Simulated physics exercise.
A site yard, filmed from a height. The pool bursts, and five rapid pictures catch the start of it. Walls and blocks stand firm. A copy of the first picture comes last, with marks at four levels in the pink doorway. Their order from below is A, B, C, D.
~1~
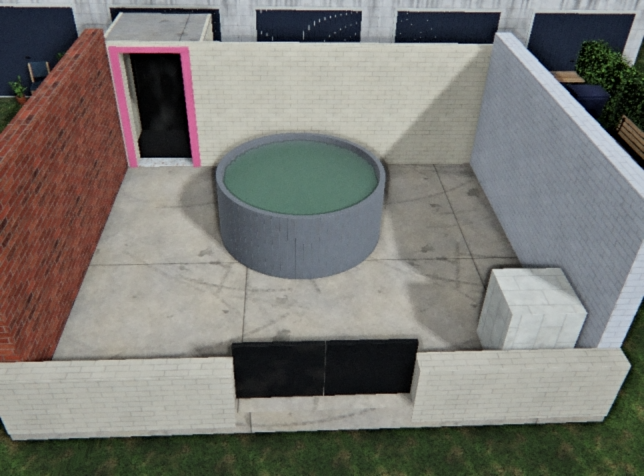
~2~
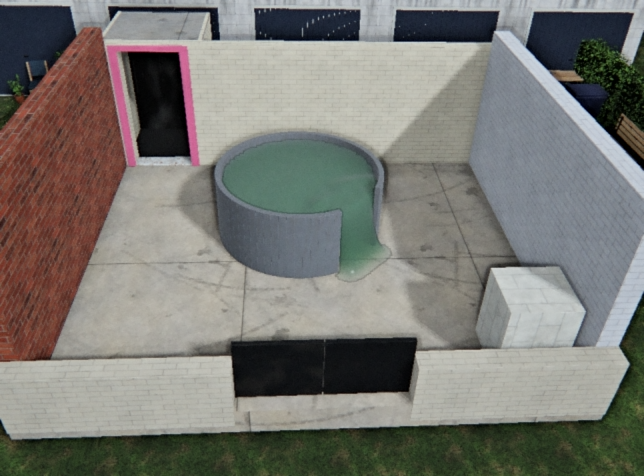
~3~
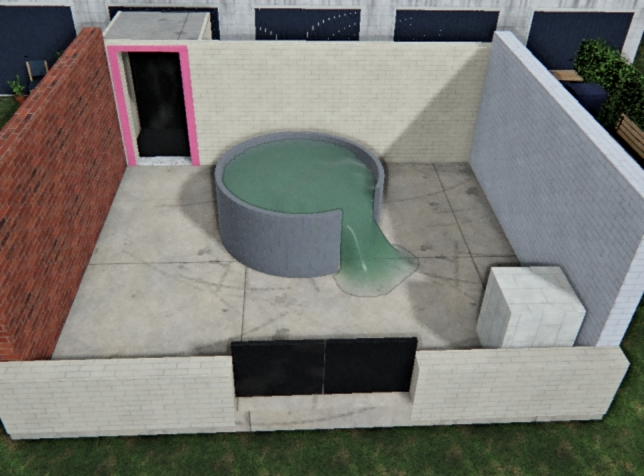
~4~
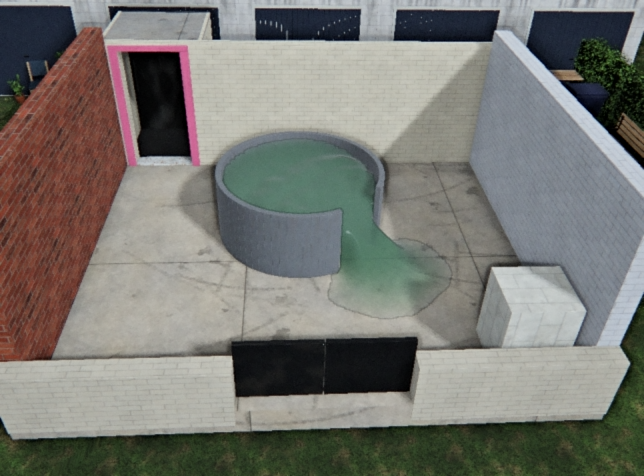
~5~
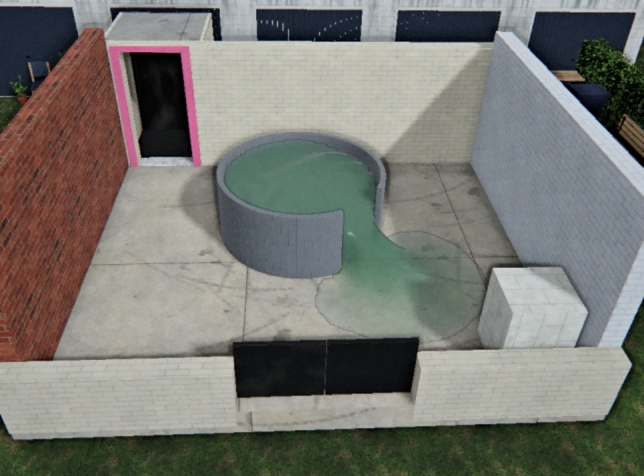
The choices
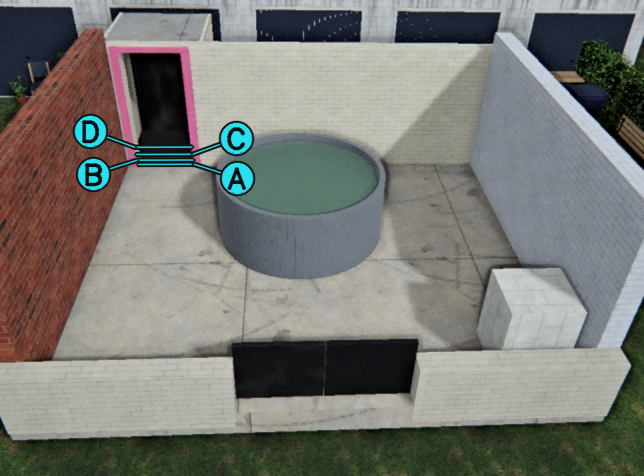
Round grey pool in a walled yard opening at its front right side, green water pouring out and spreading across the concrete.
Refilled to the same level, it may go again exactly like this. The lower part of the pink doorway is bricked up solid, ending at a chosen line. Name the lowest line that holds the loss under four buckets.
Take C.
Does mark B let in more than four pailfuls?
Yes, it does.
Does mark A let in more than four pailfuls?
Yes, that goes wrong.
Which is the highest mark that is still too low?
B it is.
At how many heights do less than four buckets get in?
Two of the four.
On the marked copy, A at (165, 164); B at (165, 160); C at (164, 154); D at (163, 147); from the bottom up A, B, C, D.
With A, dozens of bucketfuls pour in.
With B, about 9 bucketfuls get in.
With C, a splash gets over, under a bucket.
With D, nothing gets over.
